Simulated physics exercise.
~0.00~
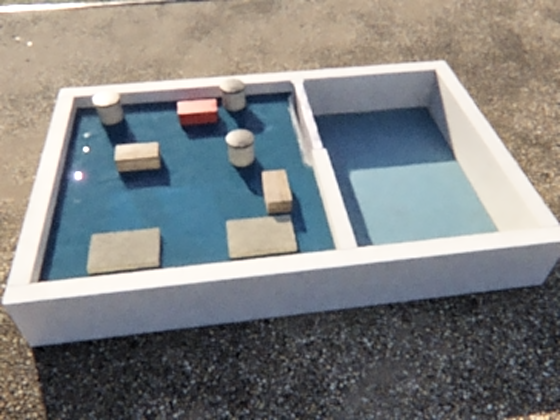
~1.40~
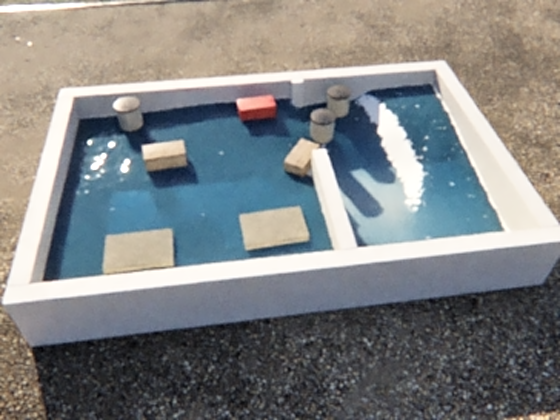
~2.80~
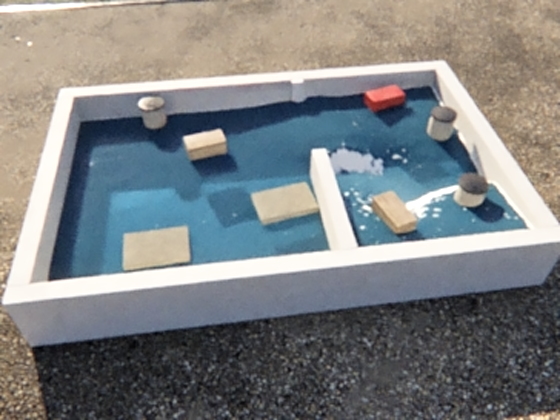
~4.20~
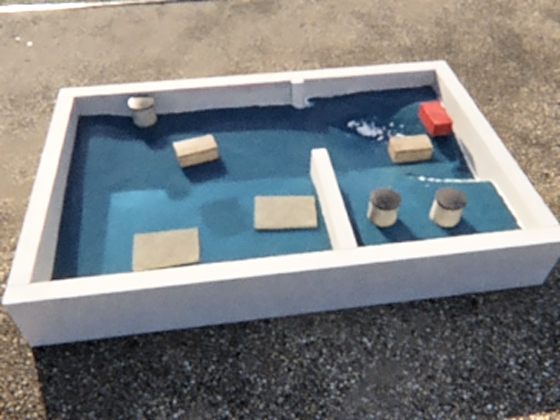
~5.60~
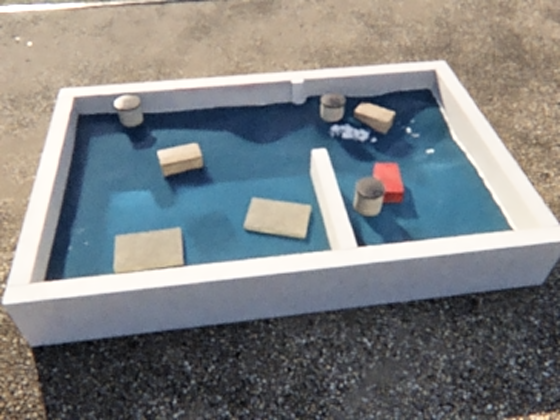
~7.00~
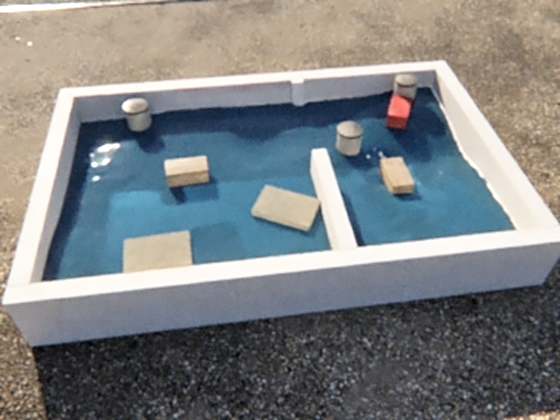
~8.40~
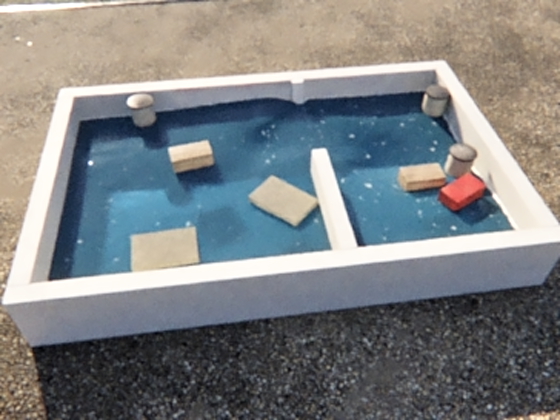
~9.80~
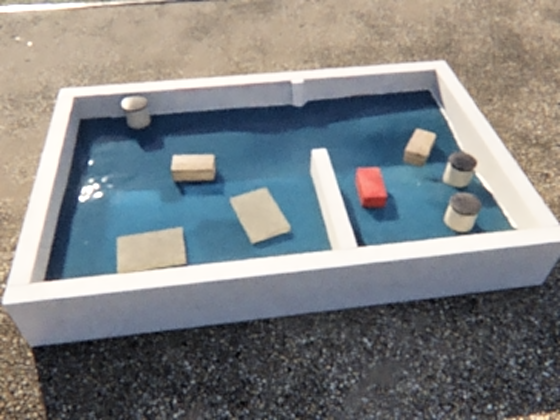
A white-walled basin split by a divider stood with water on its left side, which then spread into the right, carrying the red block, a tan block and two pails through the gap, where they drifted around and ended still afloat.
